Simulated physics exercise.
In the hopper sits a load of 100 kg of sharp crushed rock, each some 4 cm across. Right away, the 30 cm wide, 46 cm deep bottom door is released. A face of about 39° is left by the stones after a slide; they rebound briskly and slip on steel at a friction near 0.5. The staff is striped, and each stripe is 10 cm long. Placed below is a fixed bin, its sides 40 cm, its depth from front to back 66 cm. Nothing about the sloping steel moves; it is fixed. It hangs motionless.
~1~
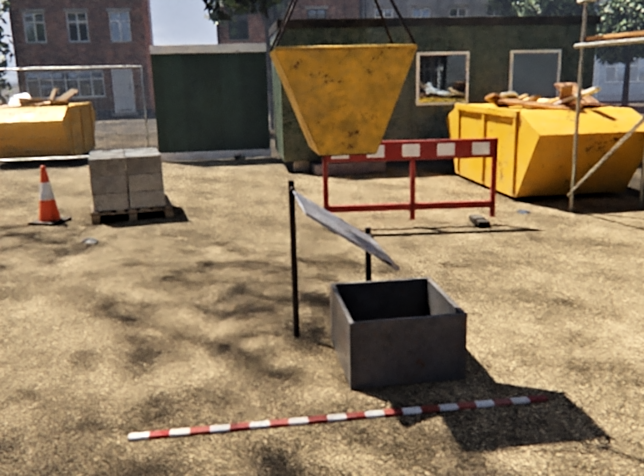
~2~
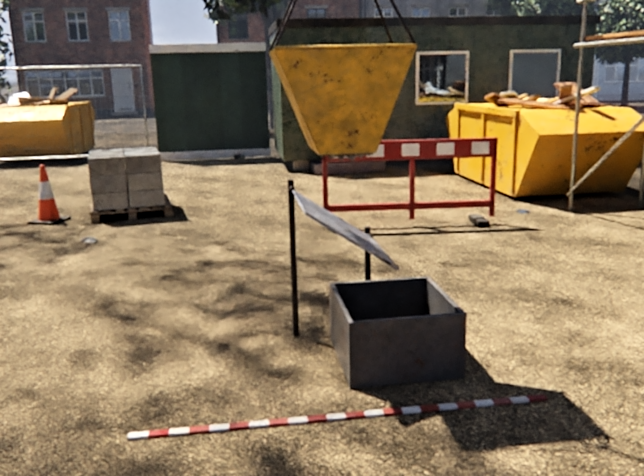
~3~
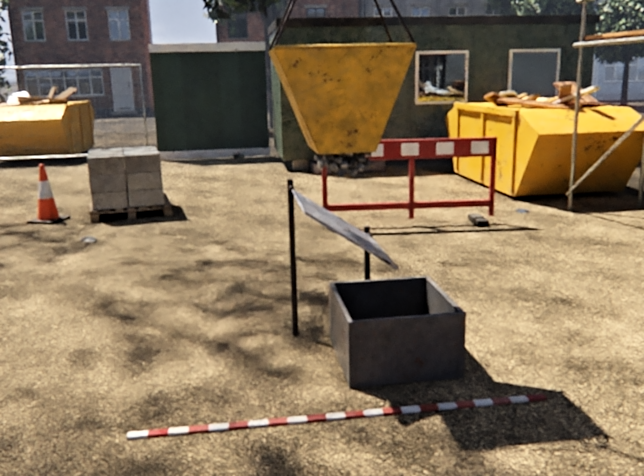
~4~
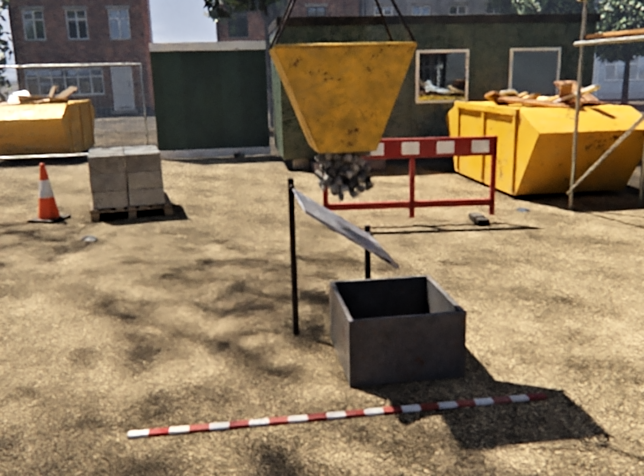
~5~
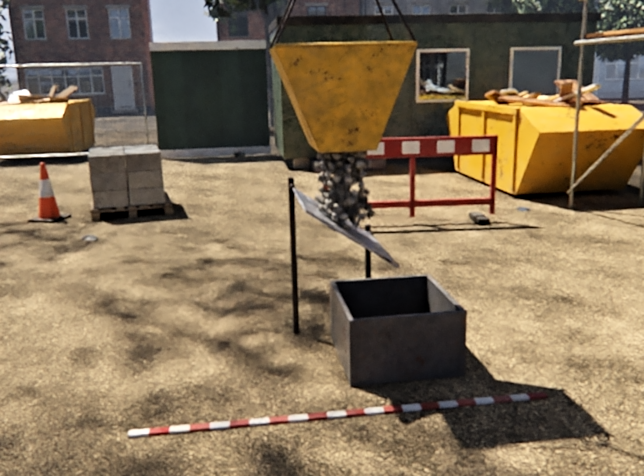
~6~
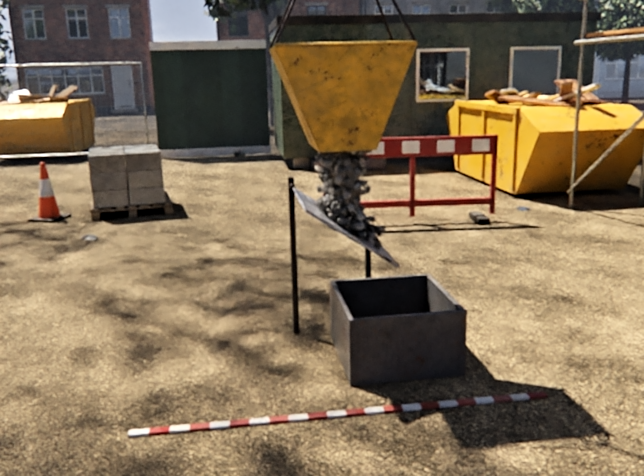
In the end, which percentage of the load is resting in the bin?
Some 63 per cent of the load ends in the bin.
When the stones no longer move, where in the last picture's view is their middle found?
Around (425, 343).
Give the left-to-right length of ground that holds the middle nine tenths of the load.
About 100 cm.
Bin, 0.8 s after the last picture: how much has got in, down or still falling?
Roughly 55 percent.
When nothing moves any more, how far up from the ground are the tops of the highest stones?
30 cm.
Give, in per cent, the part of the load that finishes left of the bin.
I'd say close to 0 per cent.
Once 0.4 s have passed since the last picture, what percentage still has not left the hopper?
It keeps hold of roughly 0 per cent.
Then, 0.4 s after the last picture, 0 % in the hopper, 54 % on the steel, 1 % falling or lying left of the bin, 31 % falling or lying in the bin, 13 % falling or lying beside or right of the bin; the stones farthest right are at (484, 315).
Then, 0.8 s after the last picture, 0 % in the hopper, 10 % on the steel, 54 % falling or lying in the bin, 35 % falling or lying beside or right of the bin; the stones farthest right are at (559, 341).
Then, 1.4 s after the last picture, 0 % in the hopper, 1 % falling or lying left of the bin, 63 % falling or lying in the bin, 36 % falling or lying beside or right of the bin; the stones farthest right are at (580, 341).
Then, 2.3 s after the last picture, 0 % in the hopper, 1 % falling or lying left of the bin, 63 % falling or lying in the bin, 36 % falling or lying beside or right of the bin; the stones farthest right are at (580, 341).
Then, 4.2 s after the last picture, 0 % in the hopper, 1 % left of the bin, 63 % in the bin, 36 % beside or right of the bin; the stones farthest right are at (580, 341).
